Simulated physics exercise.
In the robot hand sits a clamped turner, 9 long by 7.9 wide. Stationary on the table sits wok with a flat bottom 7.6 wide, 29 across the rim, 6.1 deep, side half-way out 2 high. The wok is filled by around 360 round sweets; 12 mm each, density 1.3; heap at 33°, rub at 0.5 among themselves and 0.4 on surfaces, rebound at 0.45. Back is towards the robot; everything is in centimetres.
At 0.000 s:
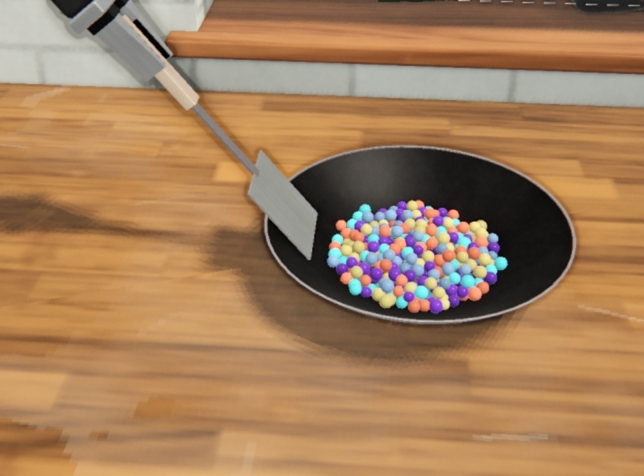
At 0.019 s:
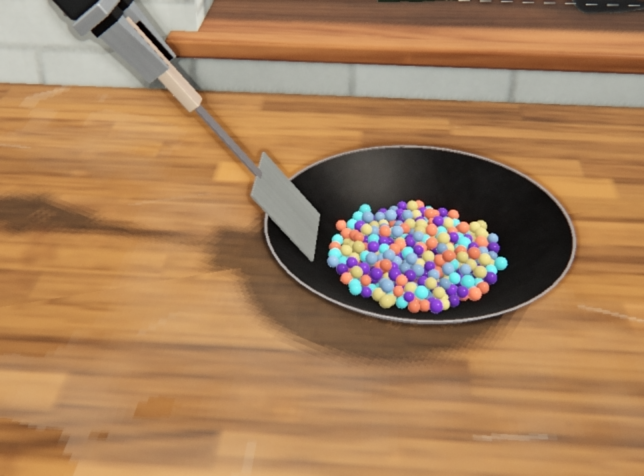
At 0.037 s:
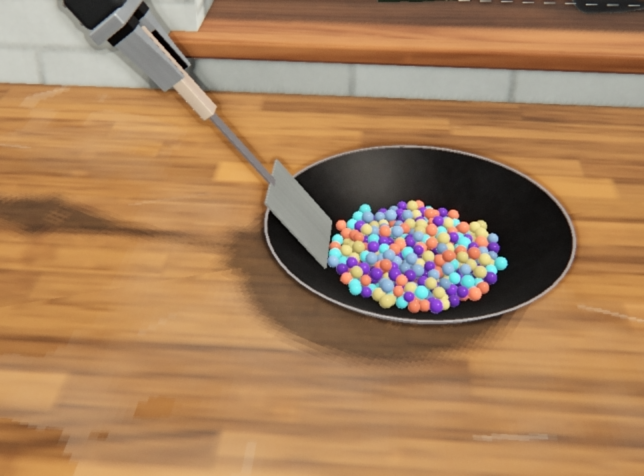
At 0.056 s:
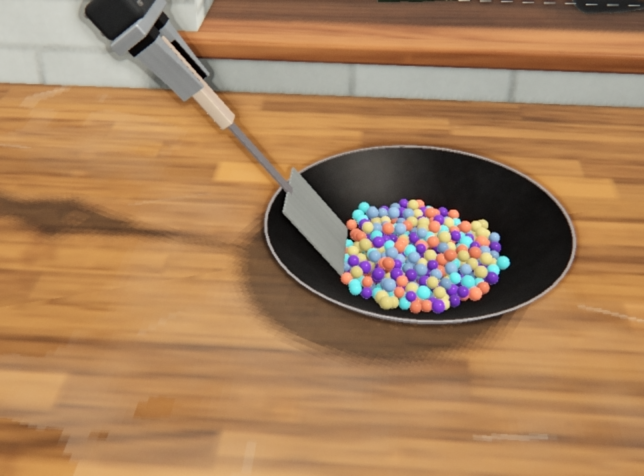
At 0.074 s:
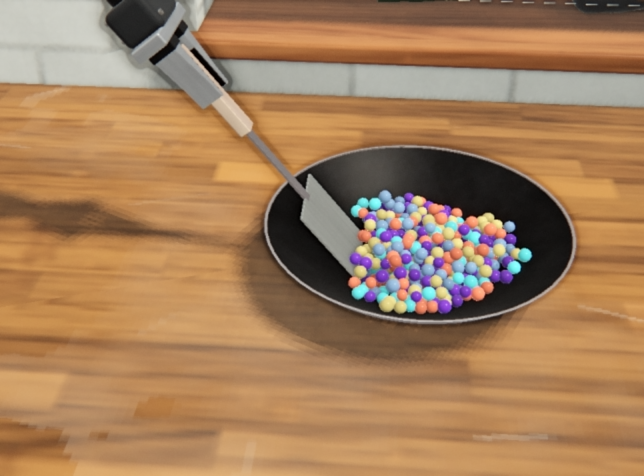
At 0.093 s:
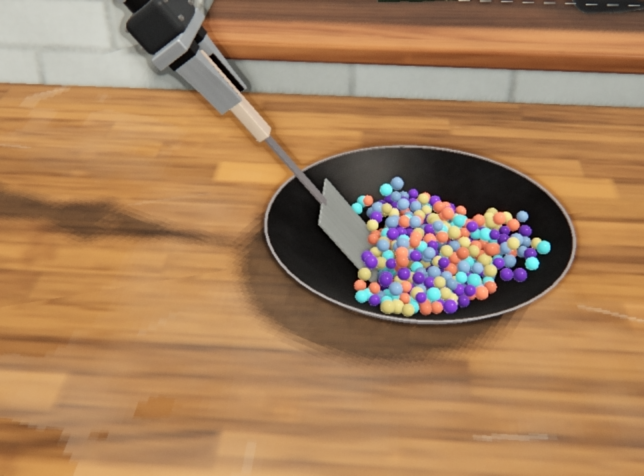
In this clip, a robot arm holding a flat gray turner lowers it rightward into a black wok of small multicolored balls on a wooden surface, then pushes against the pile's left side, shifting some balls to the right.
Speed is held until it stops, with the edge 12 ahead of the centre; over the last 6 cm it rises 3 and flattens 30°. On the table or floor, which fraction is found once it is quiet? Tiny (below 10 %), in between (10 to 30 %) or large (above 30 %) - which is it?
Large, so above 30 %.
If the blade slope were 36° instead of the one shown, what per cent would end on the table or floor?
In that case around 40 per cent.
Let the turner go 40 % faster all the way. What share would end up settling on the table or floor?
In that case, close to 55 per cent.
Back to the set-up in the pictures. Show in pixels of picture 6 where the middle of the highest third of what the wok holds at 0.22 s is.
Near (525, 226).
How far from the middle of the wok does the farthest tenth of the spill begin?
I'd put it at about 50 centimetres.
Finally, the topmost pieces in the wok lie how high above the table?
About 5.0 centimetres.
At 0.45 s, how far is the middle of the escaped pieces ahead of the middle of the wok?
The distance is around 24 cm.
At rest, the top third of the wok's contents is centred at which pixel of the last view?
Roughly at (492, 252).
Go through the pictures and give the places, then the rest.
Turner top edge at (254, 171), sloping 52°; upper third of the load around (418, 247), from x 335 to 500, top at y 205; 365 in the wok, in the first frame.
Turner top edge at (257, 173), sloping 52°; upper third of the load around (418, 247), from x 335 to 500, top at y 205, in the second frame.
Turner top edge at (271, 180), sloping 52°; upper third of the load around (418, 247), from x 335 to 500, top at y 205, in the third frame.
Turner top edge at (288, 189), sloping 52°; upper third of the load around (420, 247), from x 345 to 505, top at y 205, in the fourth frame.
Turner top edge at (305, 195), sloping 52°; upper third of the load around (426, 240), from x 355 to 525, top at y 195, in the fifth frame.
Turner top edge at (322, 200), sloping 52°; upper third of the load around (439, 236), from x 355 to 545, top at y 185; 365 in the wok, in the sixth frame.
After 0.16 s, sloping 52°, highest piece 8 above the table; 363 in the wok, 2 on the blade or in flight.
After 0.22 s, sloping 45°, highest piece 8 above the table; 352 in the wok, 13 on the blade or in flight.
After 0.45 s, sloping 22°, highest piece 12 above the table; 205 in the wok, 110 on the table or floor, 50 on the blade or in flight.
After 1.50 s, sloping 22°, highest piece 5 above the table; 205 in the wok, 160 on the table or floor.
At rest, 205 in the wok, 160 on the table or floor. That is 44 % on the table or floor.
